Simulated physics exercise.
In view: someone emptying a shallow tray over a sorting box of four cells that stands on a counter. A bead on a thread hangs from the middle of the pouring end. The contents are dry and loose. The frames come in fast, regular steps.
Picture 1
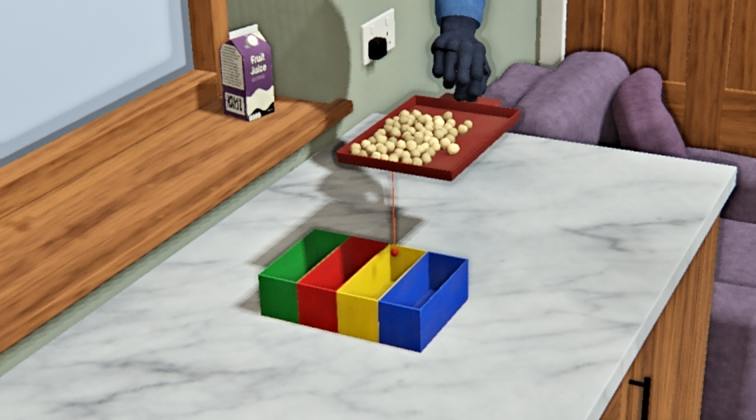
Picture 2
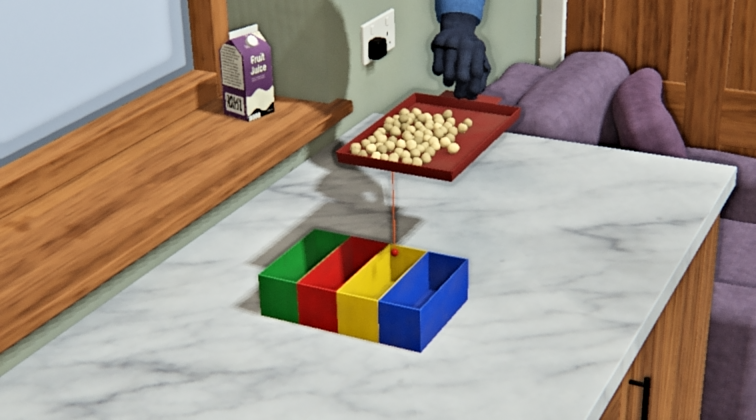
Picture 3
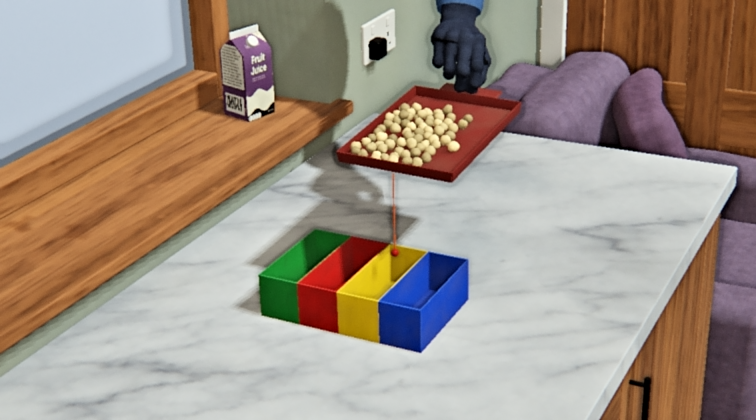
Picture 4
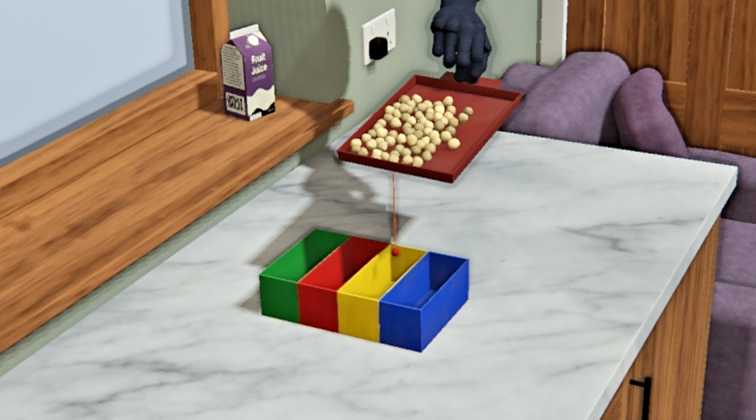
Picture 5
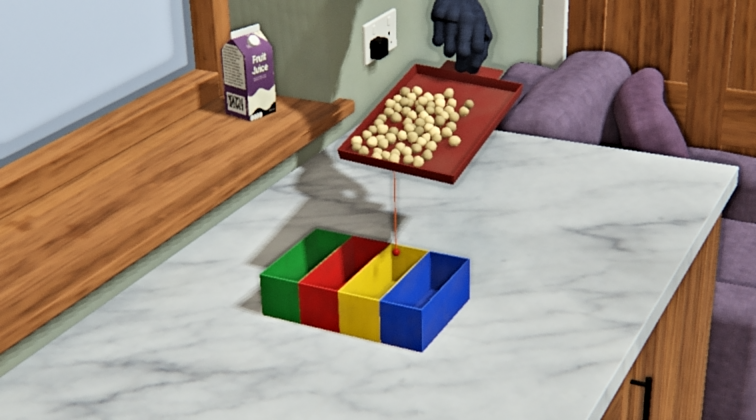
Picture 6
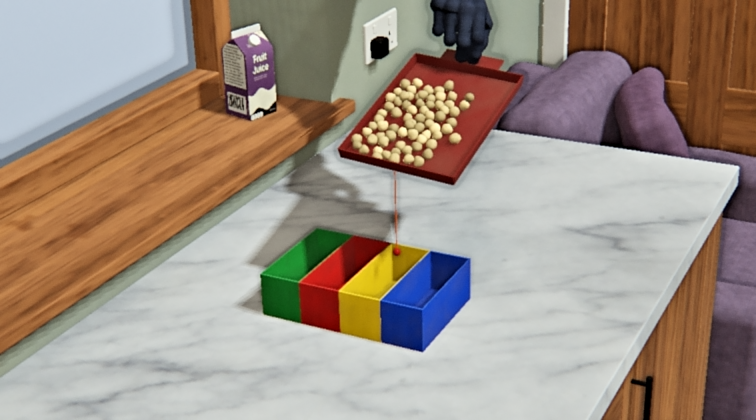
Red tray of macadamia nuts tilting gradually in a dark-gloved hand above a green, red, yellow and blue sorting box.
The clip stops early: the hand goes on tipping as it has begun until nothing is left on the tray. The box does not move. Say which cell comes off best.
The blue one ends fullest.
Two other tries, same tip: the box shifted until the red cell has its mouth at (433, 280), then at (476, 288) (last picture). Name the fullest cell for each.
First the red one, then the green one.
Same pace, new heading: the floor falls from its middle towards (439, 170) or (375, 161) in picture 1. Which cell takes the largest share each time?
First the cell in blue, then the red cell.
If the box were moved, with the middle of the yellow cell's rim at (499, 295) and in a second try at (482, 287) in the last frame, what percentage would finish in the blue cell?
The first gives 0 %, the second 0 %.
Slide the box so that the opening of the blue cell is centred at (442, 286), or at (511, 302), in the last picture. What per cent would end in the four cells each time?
About 80 and 80 per cent.
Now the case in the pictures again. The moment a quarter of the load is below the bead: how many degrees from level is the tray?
Around 115° of tilt.
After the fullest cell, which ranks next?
The runner-up: The yellow cell.
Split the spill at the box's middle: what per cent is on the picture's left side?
Roughly 30 in a hundred.
Just after the last frame, tray tipped steeply; almost all on the tray; just a few falling or outside the box.
A moment on, tray tipped right over; almost all on the tray; just a few falling or outside the box.
Further on, tray tipped past a quarter turn; roughly a third in the blue cell; roughly a quarter in the yellow cell; just a few in the red cell; just a few in the green cell; roughly a third falling or outside the box.
When it is over, tray tipped past a quarter turn; roughly a third in the blue cell; roughly a quarter in the yellow cell; just a few in the red cell; just a few in the green cell; roughly a third outside the box.
